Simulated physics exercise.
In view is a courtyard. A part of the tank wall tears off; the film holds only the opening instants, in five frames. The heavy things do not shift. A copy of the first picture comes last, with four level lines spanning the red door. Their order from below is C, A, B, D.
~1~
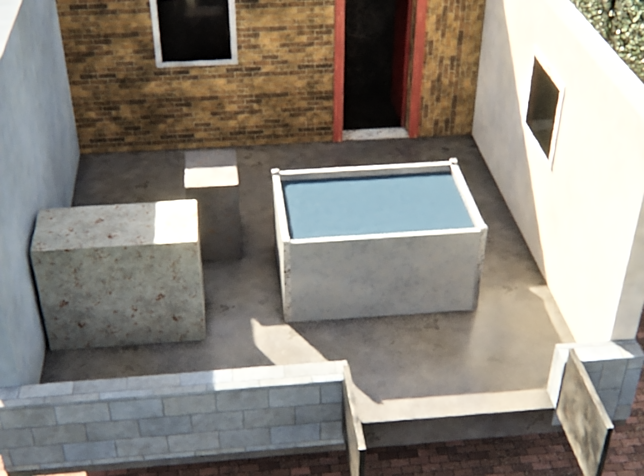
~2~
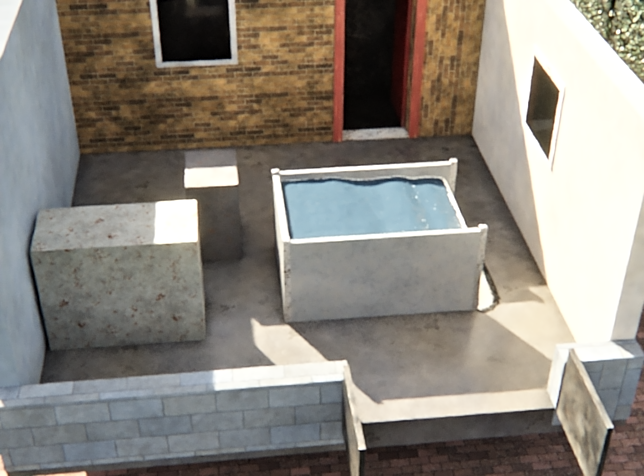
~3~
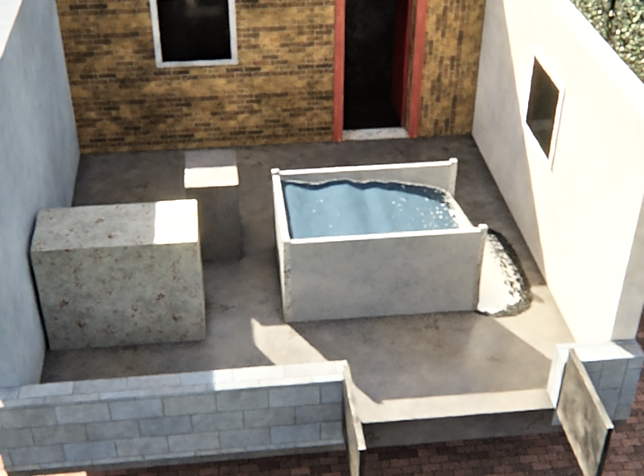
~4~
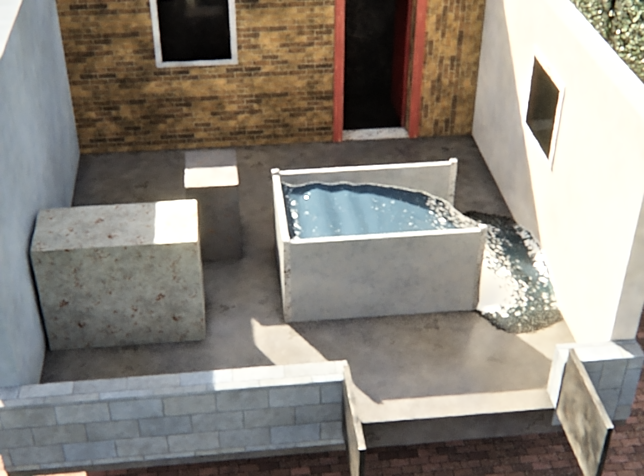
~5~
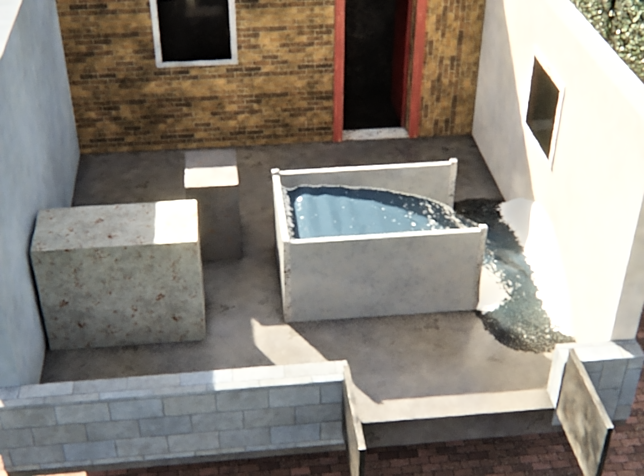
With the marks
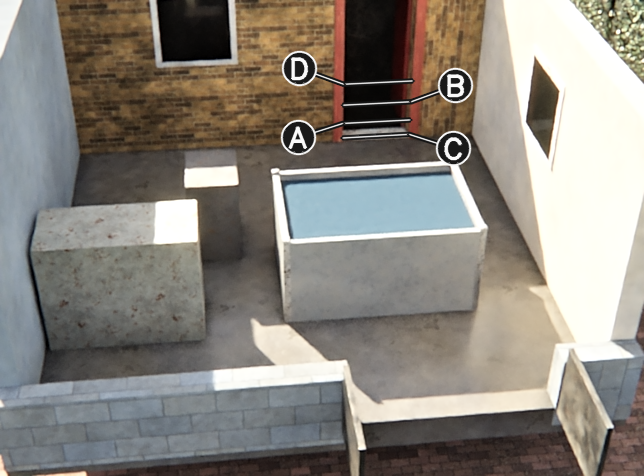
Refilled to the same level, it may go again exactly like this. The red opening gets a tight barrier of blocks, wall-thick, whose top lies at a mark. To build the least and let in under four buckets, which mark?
The answer is mark A.
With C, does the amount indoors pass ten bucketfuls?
Yes, it does.
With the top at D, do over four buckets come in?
No, that is safe.
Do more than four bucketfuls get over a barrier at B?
No.
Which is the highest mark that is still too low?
It is C.
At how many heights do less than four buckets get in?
Three.
In white, A at (376, 121); B at (377, 103); C at (376, 136); D at (378, 82); from the bottom up C, A, B, D.
With A, a splash gets over, under a bucket.
With B, nothing gets over.
With C, some 20 bucketfuls get in.
With D, nothing gets over.
